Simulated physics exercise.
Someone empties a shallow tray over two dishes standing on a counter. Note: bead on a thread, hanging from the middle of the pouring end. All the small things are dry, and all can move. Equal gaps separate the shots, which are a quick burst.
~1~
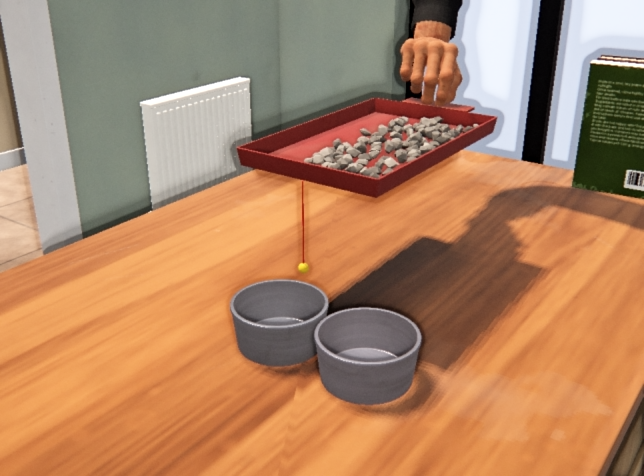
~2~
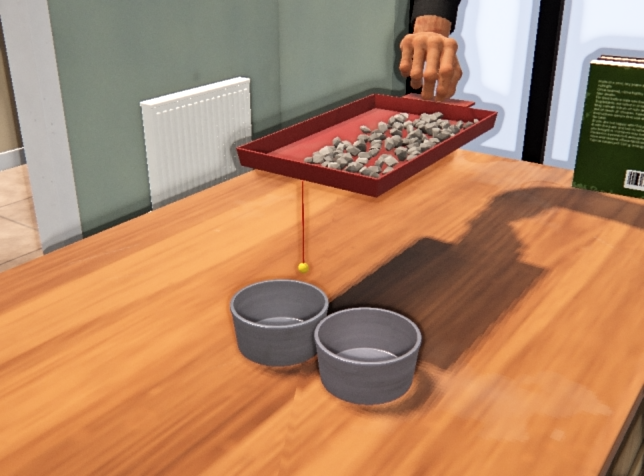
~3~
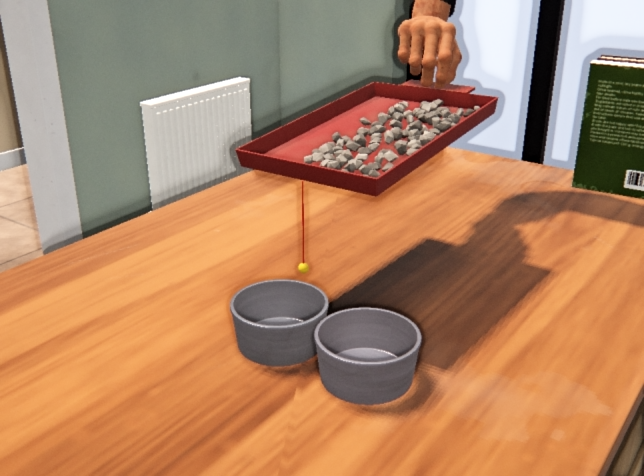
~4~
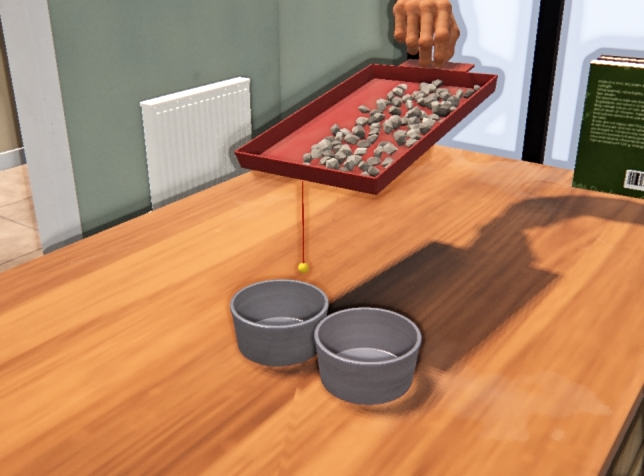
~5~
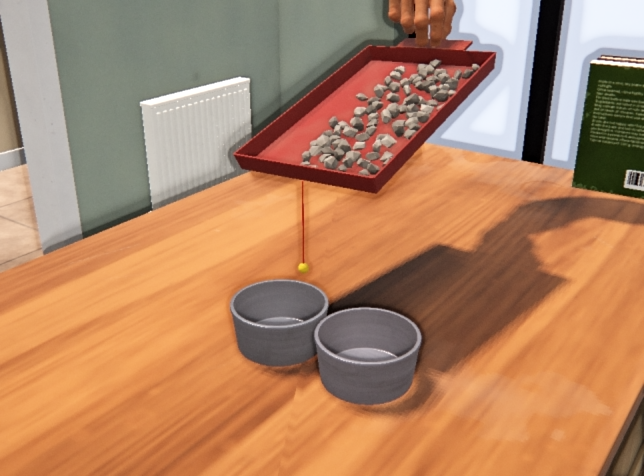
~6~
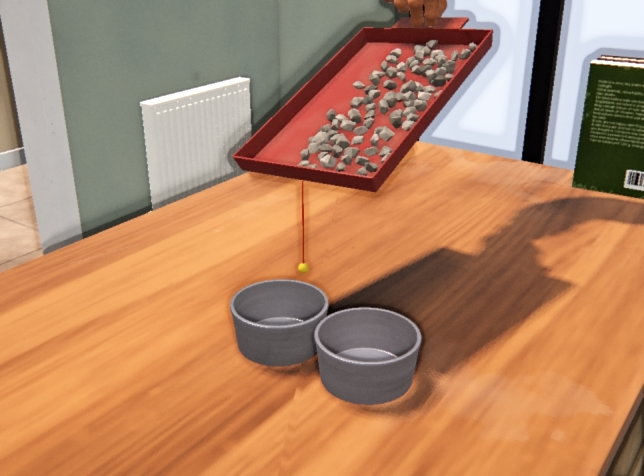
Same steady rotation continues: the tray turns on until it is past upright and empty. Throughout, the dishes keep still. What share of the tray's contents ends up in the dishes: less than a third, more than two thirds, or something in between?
By the end the two dishes capture a fair share, a third to two thirds.
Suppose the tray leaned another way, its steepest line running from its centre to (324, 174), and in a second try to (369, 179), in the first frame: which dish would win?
Result 1: The left-hand one; result 2: The right-hand one.
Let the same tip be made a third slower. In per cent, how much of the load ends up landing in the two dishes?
Something like 40 percent, give or take.
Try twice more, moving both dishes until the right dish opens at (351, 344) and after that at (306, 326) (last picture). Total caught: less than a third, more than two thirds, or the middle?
In the middle band, then over two thirds.
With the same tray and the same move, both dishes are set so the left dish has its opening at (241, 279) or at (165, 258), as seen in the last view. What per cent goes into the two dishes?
You'd get 80 in a hundred first and 60 in a hundred after that.
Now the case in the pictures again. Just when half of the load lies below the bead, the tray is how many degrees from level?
Roughly 95 degrees at that moment.
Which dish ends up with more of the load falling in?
I'd say the left-side one takes it.
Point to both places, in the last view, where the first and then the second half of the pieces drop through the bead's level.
The leading part at (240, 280), the rest of it at (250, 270).
Just after the last frame, tray tipped steeply; every one on the tray.
A moment on, tray tipped past a quarter turn; roughly a third on the tray; roughly a quarter in the left dish; roughly a third outside both; about a tenth in the air.
Further on, tray tipped past a quarter turn; roughly half in the left dish; roughly half outside both.
When it is over, tray tipped past a quarter turn; not one in the right dish; roughly half in the left dish; roughly half outside both.
